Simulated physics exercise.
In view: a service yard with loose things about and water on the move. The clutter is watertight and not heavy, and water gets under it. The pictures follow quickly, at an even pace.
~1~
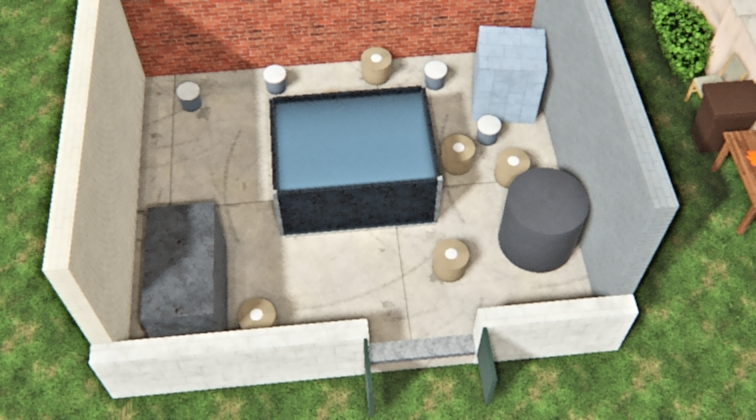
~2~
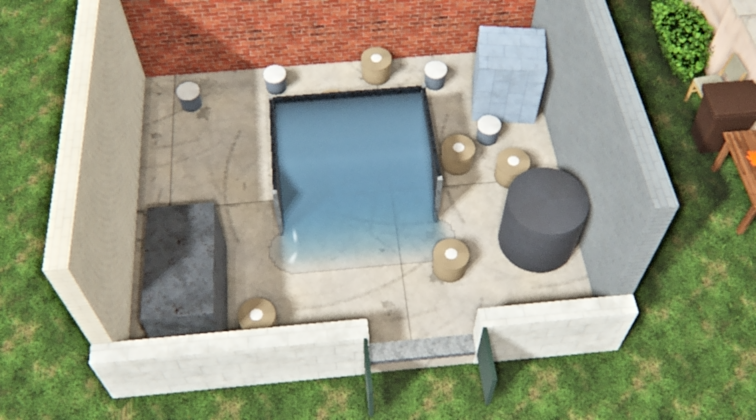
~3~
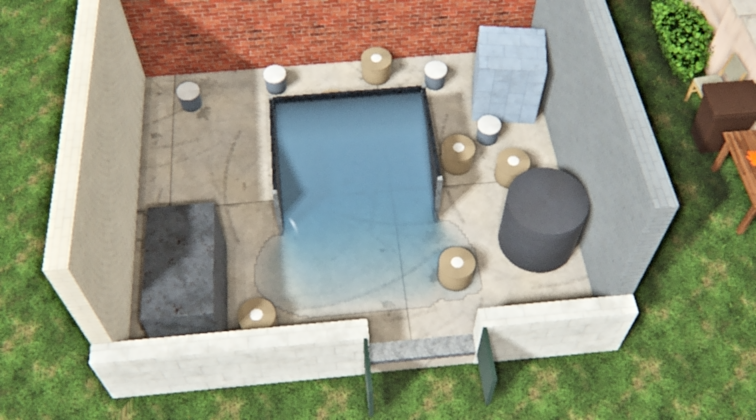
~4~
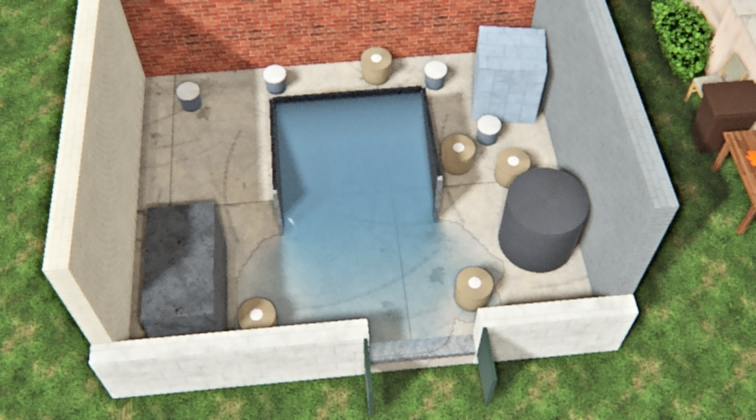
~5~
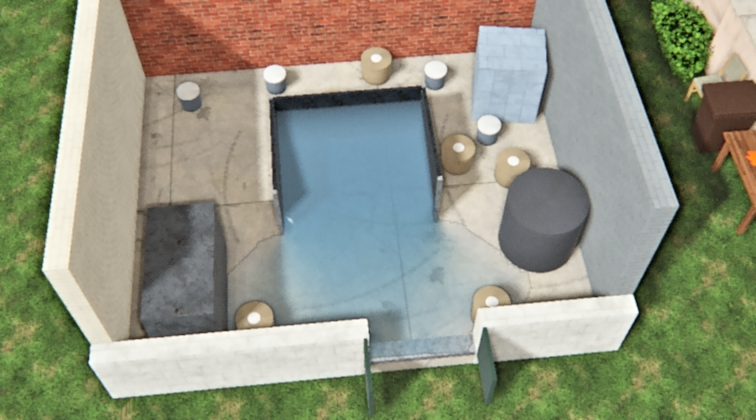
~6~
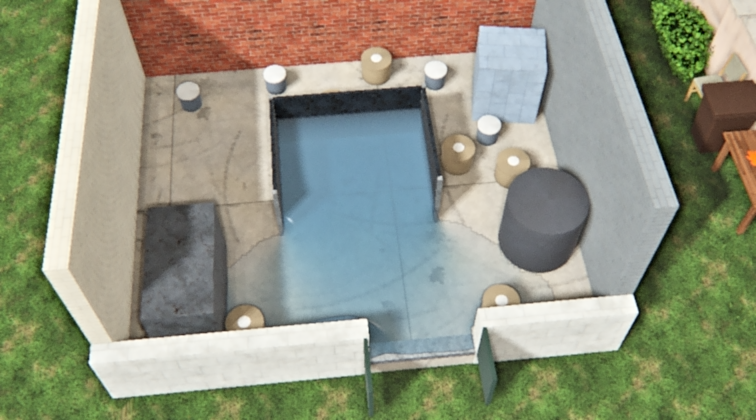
In a walled yard with a brick back wall, water pours from the open front of a dark tank and spreads across the paving toward the gateway. It pushes a tan tub on the right forward to the low front wall, then nudges another at the front left slightly leftward, while the other things stay put.
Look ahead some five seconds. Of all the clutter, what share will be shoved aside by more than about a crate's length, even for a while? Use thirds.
That comes to from one to two thirds.
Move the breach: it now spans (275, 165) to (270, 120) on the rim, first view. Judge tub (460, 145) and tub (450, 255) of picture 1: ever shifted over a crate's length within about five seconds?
One after the other: Short of that, never so far.
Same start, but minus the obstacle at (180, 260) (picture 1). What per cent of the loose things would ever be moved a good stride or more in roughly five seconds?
Near 40 in a hundred.
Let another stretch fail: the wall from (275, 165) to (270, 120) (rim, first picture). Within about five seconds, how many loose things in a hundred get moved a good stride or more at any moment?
Close to 70 %.
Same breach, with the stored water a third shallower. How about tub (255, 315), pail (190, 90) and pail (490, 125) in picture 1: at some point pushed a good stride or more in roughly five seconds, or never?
One after the other: Moved that far, swept aside, not that far.
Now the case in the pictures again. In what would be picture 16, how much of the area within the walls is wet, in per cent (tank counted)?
I make it 50 per cent.
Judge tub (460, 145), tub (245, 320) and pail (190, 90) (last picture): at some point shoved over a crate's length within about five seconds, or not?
In turn: Pushed that far, shifted that much, that far or more.
A moment on, 1 of 10 are well off their spots; 2 afloat.
Next, 2 of 10 are well off their spots; 2 afloat.
Later, 3 of 10 are well off their spots; 3 afloat.
In the end, 6 of 10 are well off their spots, and 6 have been at some point; 5 afloat.
